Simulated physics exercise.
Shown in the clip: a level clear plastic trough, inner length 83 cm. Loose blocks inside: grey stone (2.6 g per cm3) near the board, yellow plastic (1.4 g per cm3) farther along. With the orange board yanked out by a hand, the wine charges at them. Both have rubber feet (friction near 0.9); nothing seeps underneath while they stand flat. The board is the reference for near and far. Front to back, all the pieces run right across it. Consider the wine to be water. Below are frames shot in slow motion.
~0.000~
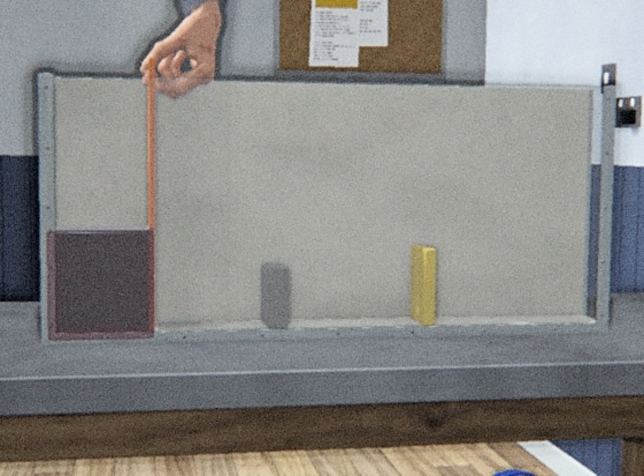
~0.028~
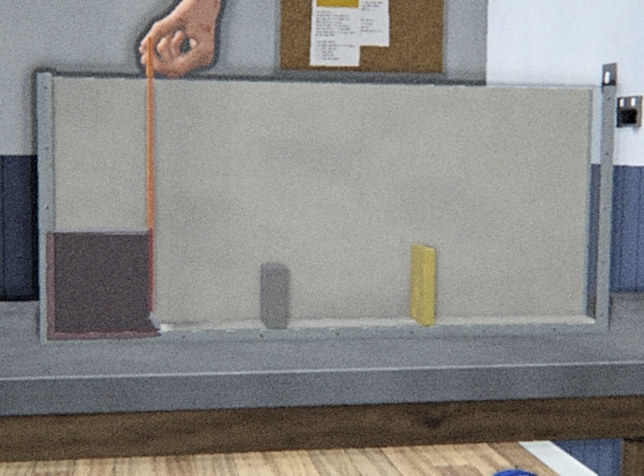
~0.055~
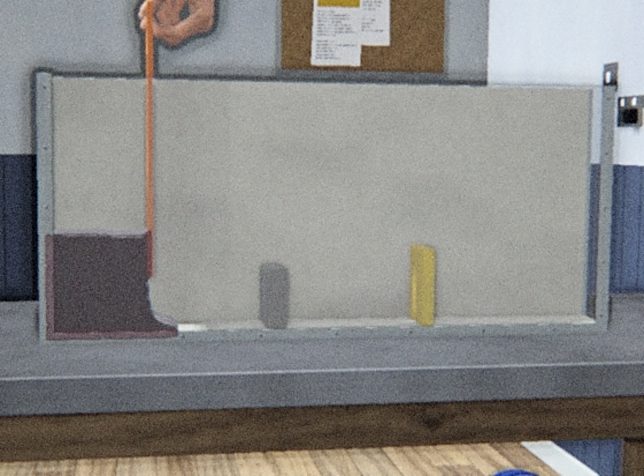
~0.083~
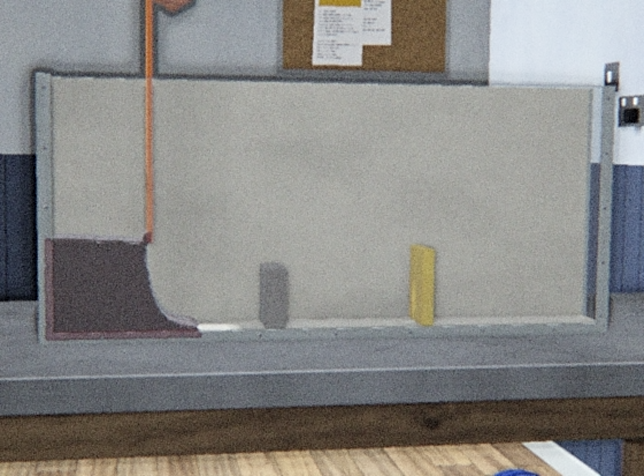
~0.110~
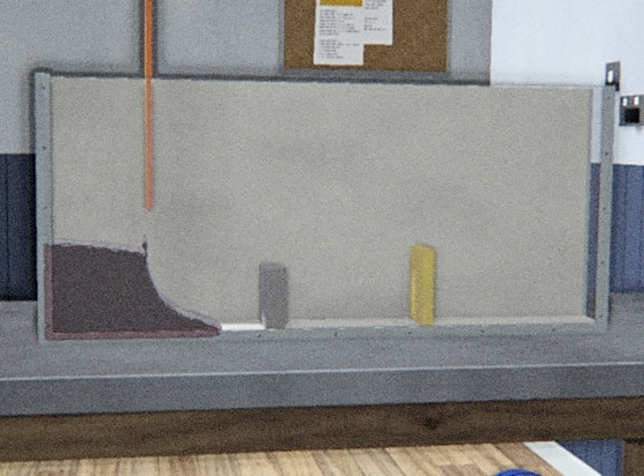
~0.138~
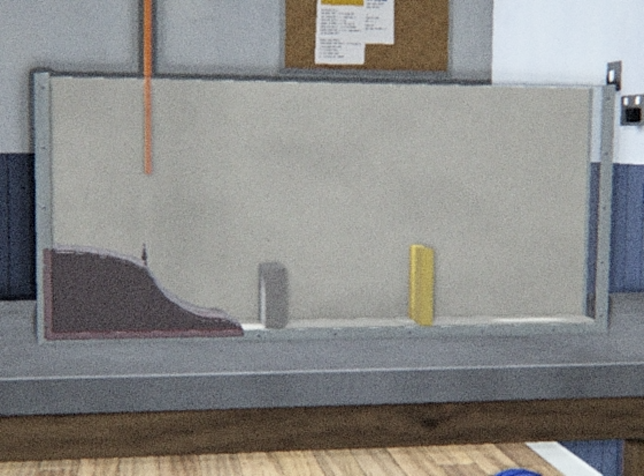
In this clip, a hand pulls an orange board upward in a clear trough, and the dark wine behind it slumps and spreads right along the floor toward a grey block, with a yellow block standing farther right.
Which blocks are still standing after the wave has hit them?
In order: The near block comes down; the far block comes down.
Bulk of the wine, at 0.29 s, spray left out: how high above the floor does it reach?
Peak height: Approx. 18.0 cm.
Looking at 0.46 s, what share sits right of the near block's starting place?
Roughly 28 per cent of it.
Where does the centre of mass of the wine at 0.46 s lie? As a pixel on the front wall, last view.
I'd put it somewhere about (211, 298) in that last view.
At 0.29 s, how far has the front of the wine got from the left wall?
Roughly 32 centimetres out.
Then, 0.29 s in, the front has run 32 cm from the left wall, the near block leans 9° and the far block is upright.
Then, 0.46 s in, the near block leans 64° and the far block is upright.
Then, 0.75 s in, the near block lies flat and the far block leans 9°.
Finally, the near block lies flat and the far block lies flat; 16 per cent of the wine is past where the far block first stood.
